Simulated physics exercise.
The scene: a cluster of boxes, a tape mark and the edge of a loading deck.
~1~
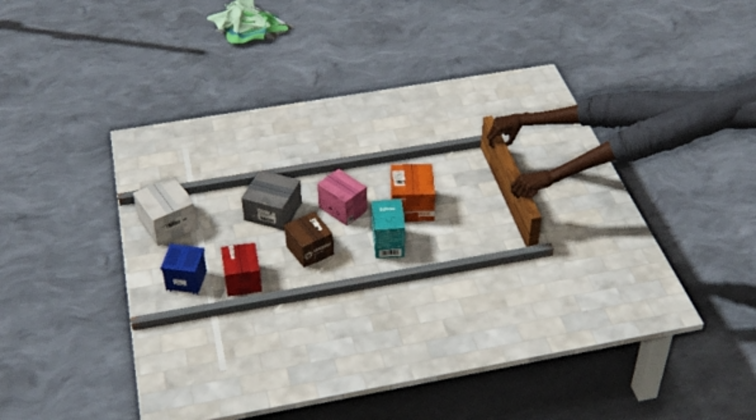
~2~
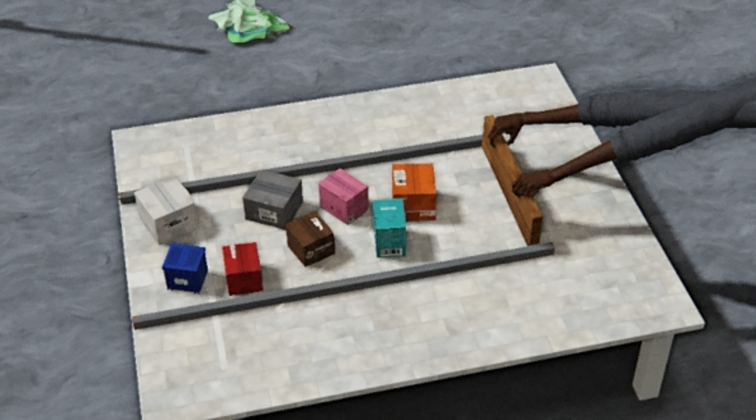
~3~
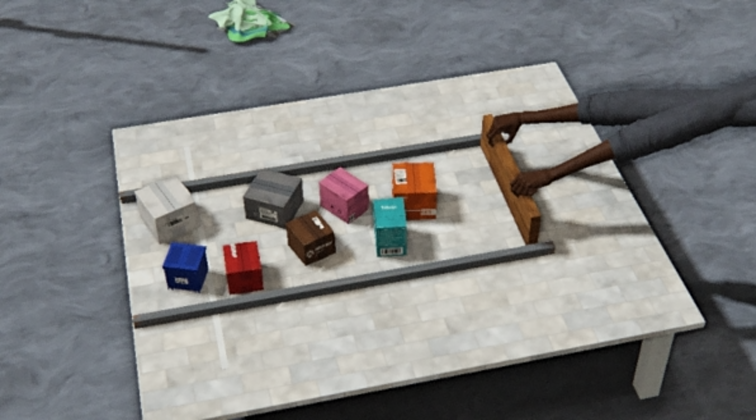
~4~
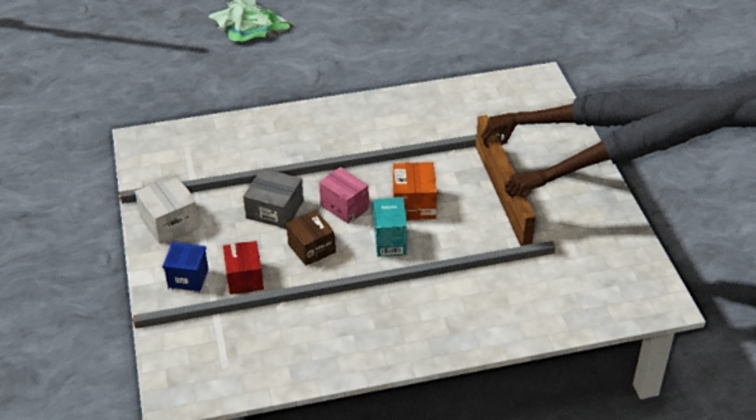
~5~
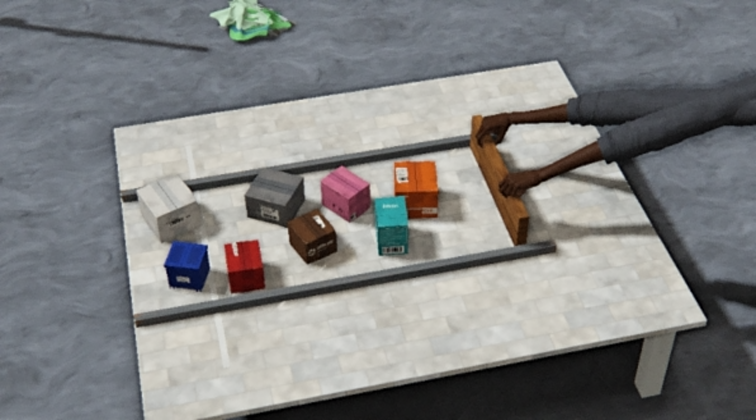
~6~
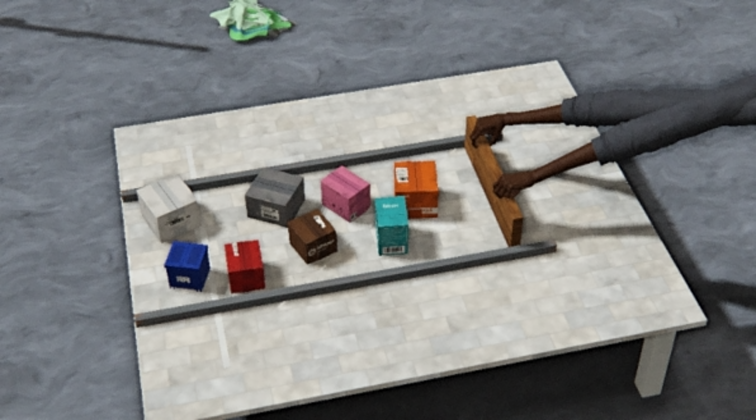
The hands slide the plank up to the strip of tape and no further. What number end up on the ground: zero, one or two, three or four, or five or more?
Here the number that fall off is three or four.
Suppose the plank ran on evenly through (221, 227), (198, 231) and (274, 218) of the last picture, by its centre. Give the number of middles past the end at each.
Past the end: 3, 4 and 1.
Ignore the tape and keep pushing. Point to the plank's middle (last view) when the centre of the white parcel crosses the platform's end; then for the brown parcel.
Near (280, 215) and (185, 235).
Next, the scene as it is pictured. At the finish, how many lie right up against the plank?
It touches 2.
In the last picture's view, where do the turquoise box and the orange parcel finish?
The turquoise box at (193, 261), the orange parcel at (181, 230).
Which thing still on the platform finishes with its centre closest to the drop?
That is the pink parcel.
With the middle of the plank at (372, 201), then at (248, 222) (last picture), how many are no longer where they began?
4 and 8.
Early on, none off yet; white parcel at rest near (170, 208); blue tote at rest near (188, 267); red box at rest near (245, 267).
A while later, none off yet; white parcel leaning well over near (100, 221); blue tote travelled about its own width near (156, 265); red box travelled about its own width near (185, 281).
Finally, the number that fall off is three or four; lost, grey parcel, red box, blue tote and white parcel.
